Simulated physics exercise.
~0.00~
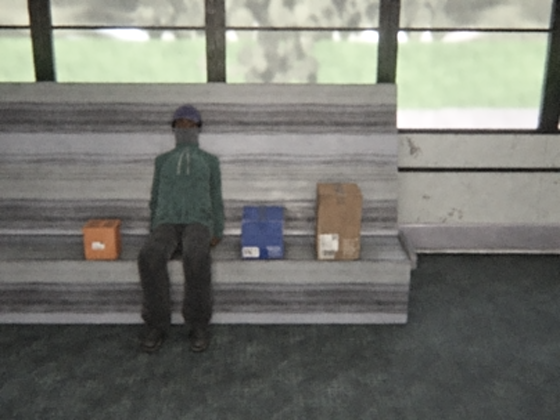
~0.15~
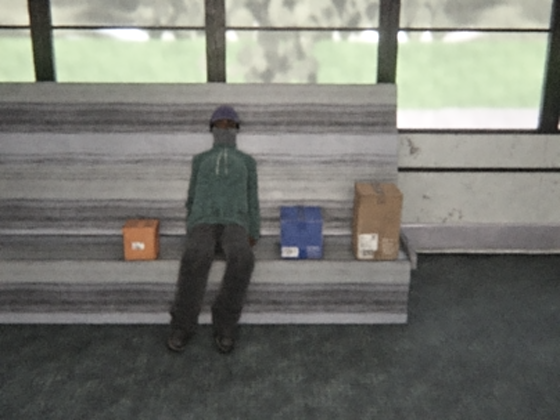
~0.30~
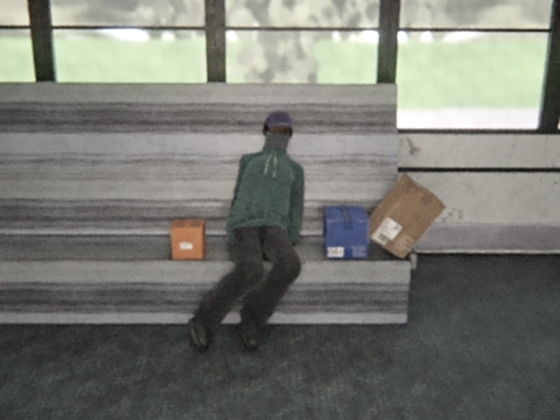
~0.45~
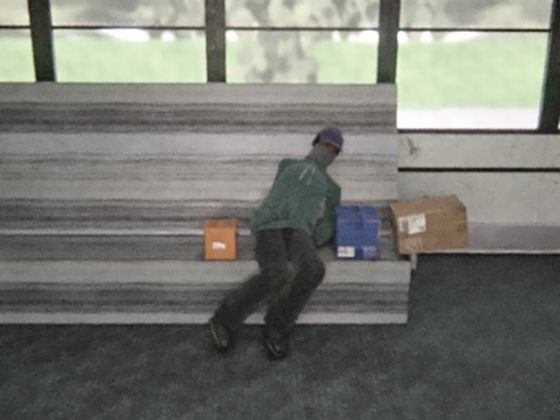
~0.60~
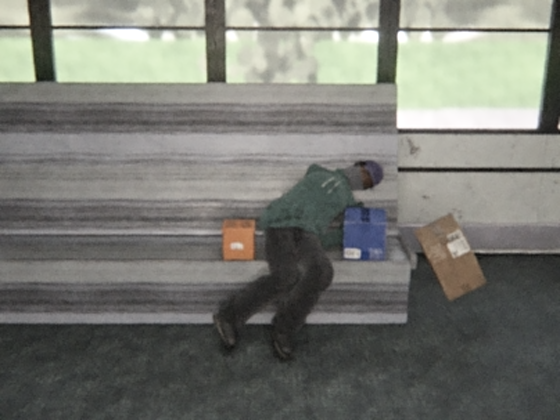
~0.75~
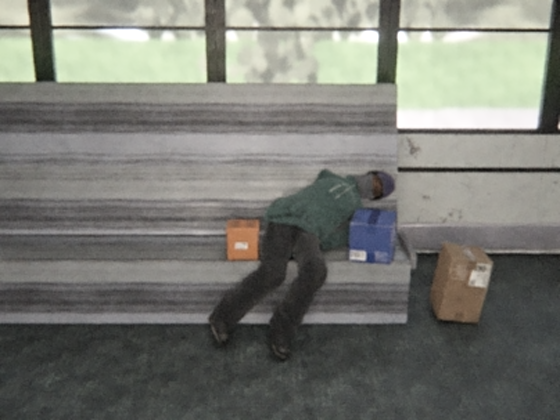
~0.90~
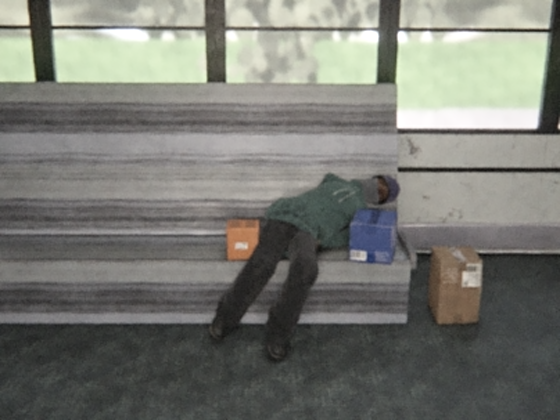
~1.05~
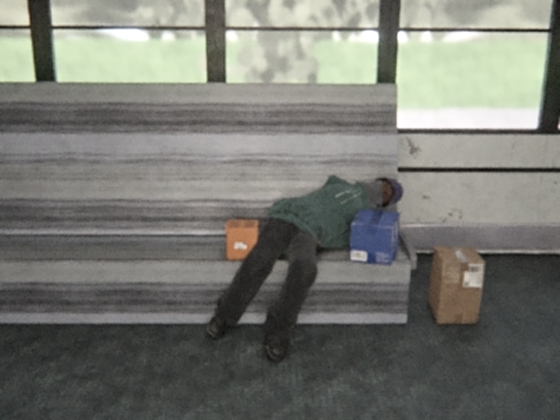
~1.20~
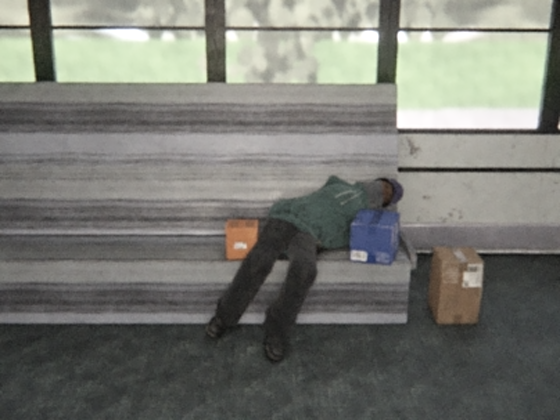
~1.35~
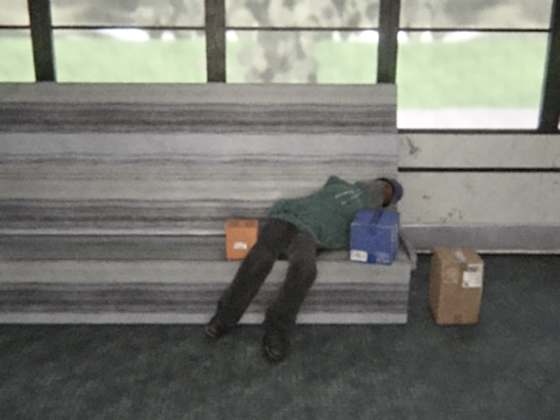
A limp person in a green top slid right along a striped bench with three boxes, then slumped sideways over the blue one as the brown one tipped off the end onto the floor, leaving the orange and blue boxes on the seat.
